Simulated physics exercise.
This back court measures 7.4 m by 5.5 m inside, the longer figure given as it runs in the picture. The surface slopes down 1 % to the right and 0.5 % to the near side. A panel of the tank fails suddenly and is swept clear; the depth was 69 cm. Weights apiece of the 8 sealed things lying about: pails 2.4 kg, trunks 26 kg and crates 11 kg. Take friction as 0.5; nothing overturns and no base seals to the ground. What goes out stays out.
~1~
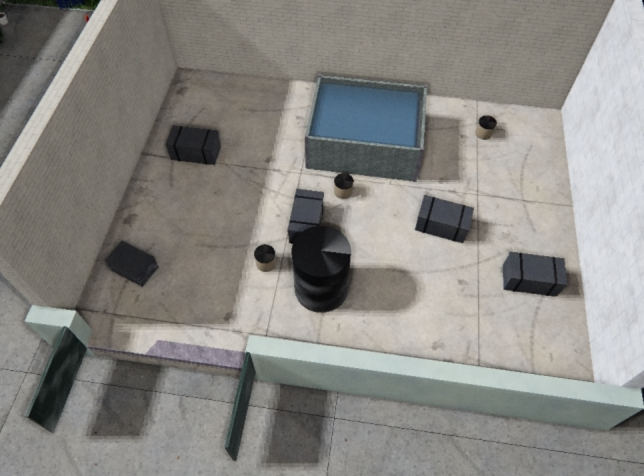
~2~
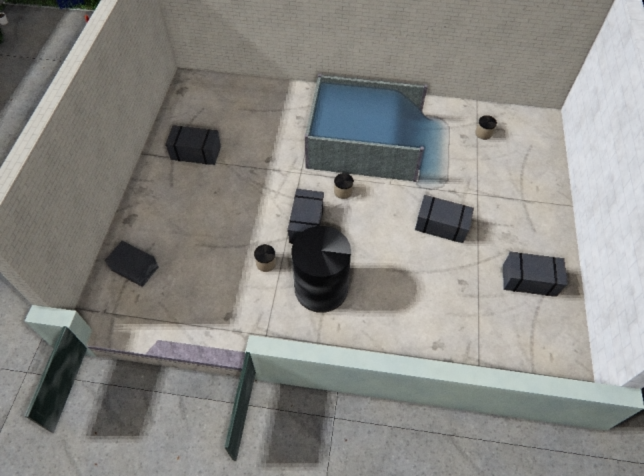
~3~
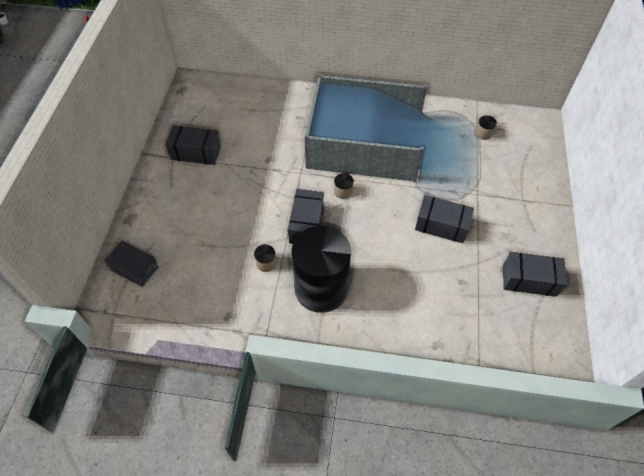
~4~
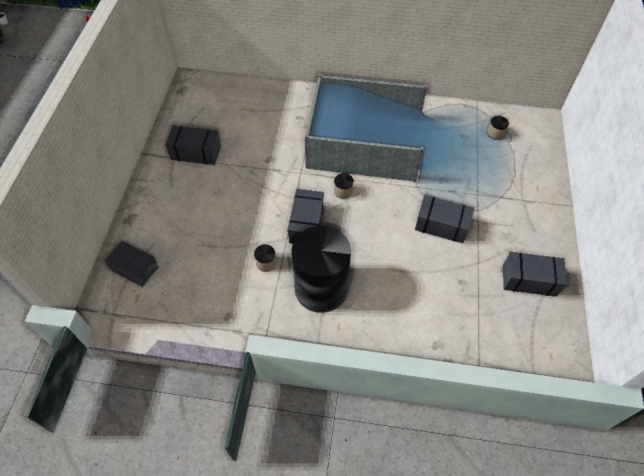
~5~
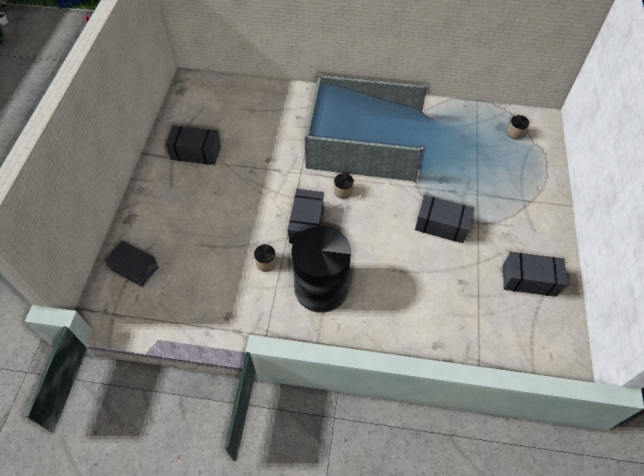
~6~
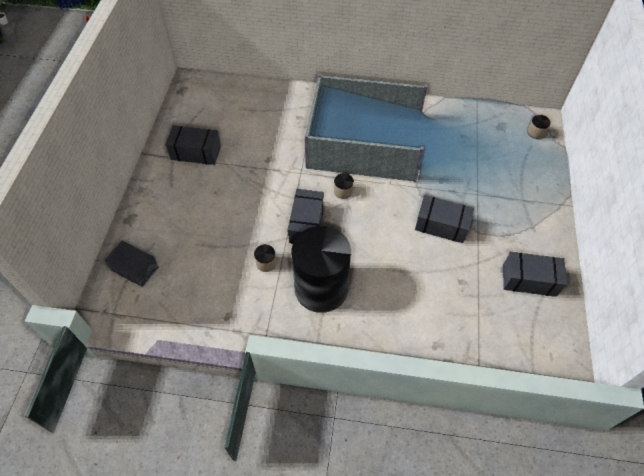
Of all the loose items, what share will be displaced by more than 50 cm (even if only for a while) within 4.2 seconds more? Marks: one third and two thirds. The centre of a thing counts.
That comes to less than a third.
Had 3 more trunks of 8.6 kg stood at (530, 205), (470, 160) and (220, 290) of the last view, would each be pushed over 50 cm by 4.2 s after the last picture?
In turn: Past it, past it, less.
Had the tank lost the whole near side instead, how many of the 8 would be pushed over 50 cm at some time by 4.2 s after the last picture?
Then 7.
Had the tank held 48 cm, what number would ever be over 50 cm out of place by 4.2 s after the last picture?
In that case 2 of them.
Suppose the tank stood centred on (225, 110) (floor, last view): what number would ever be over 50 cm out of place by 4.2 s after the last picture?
Then 4.
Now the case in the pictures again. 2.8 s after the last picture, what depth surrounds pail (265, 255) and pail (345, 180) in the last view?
About 0 and 0 cm.
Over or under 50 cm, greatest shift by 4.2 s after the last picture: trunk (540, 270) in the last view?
Answer: More.
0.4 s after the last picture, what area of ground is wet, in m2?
Roughly 10.5 m2.
Then, 0.4 s after the last picture 1 of 8 are over 50 cm from their spots; 1 afloat.
Then, 1.5 s after the last picture 1 of 8 are over 50 cm from their spots; 1 afloat.
Then, 2.8 s after the last picture 1 of 8 are over 50 cm from their spots; 1 afloat.
Then, 4.2 s after the last picture 1 of 8 are over 50 cm from their spots, and 2 have been at some point; 1 afloat.
